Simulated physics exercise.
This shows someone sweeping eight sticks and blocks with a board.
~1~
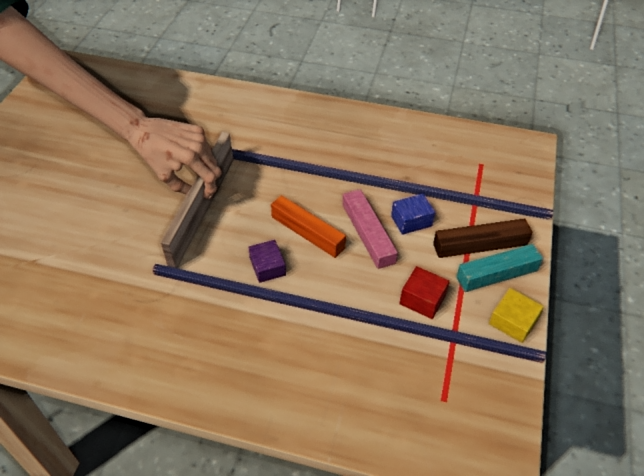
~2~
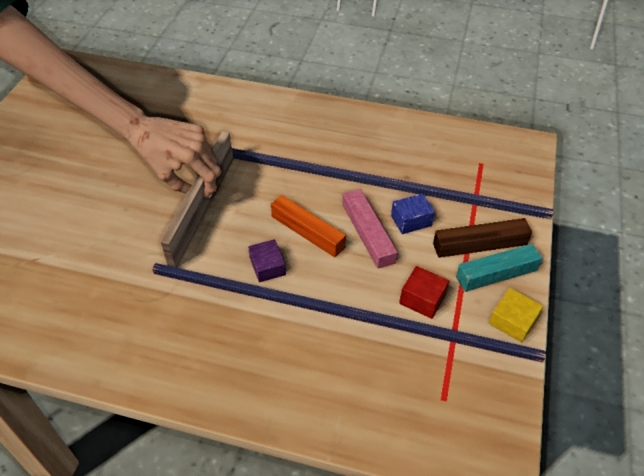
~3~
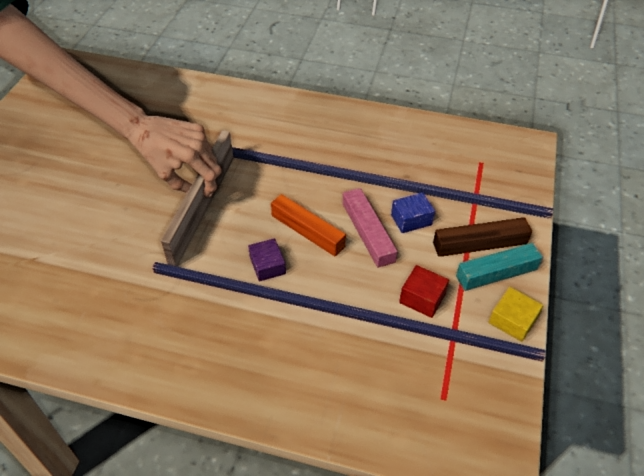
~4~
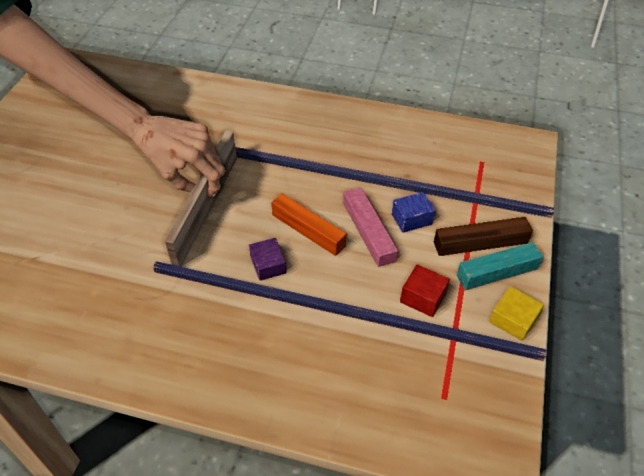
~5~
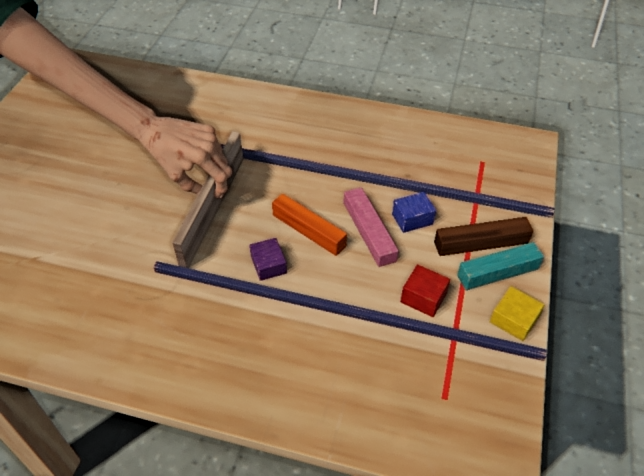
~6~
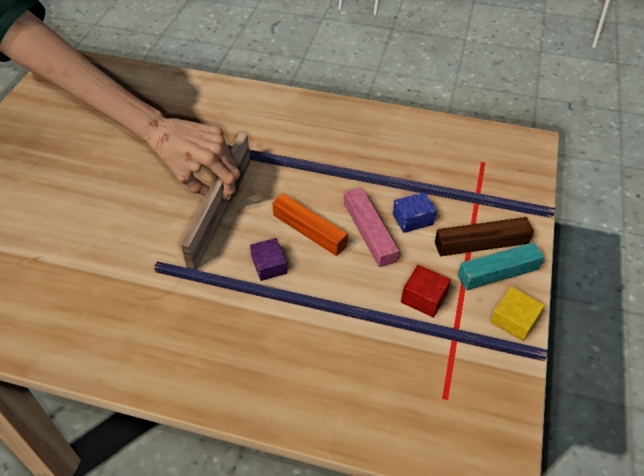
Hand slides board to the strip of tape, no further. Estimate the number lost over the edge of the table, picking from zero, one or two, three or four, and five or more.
Honestly, barely any fall - one or two of them.
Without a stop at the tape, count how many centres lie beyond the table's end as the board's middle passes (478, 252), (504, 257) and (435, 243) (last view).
It comes out as 3, then 4, then 0.
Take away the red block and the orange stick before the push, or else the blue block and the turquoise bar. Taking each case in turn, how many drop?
The first try gives 0, the second gives 1.
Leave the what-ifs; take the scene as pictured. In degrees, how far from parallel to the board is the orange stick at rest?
It sits some 25° out of line.
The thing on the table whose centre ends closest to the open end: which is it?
Foremost is the brown stick.
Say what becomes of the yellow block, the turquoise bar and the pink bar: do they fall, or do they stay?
Yellow block: Ends up off; turquoise bar: Ends up off; pink bar: Still up.
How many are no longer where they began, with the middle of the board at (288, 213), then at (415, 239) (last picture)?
Up to then 2, and up to the other point 8.
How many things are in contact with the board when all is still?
It touches 3.
A little later, none off yet; yellow block at rest near (517, 314); turquoise bar at rest near (501, 266); brown stick at rest near (484, 236).
Next, none off yet; yellow block shifted a little near (537, 317); turquoise bar shifted a little near (527, 266); brown stick shifted a little near (519, 237).
When it is over, the number that fall off is one or two; down, turquoise bar and yellow block.
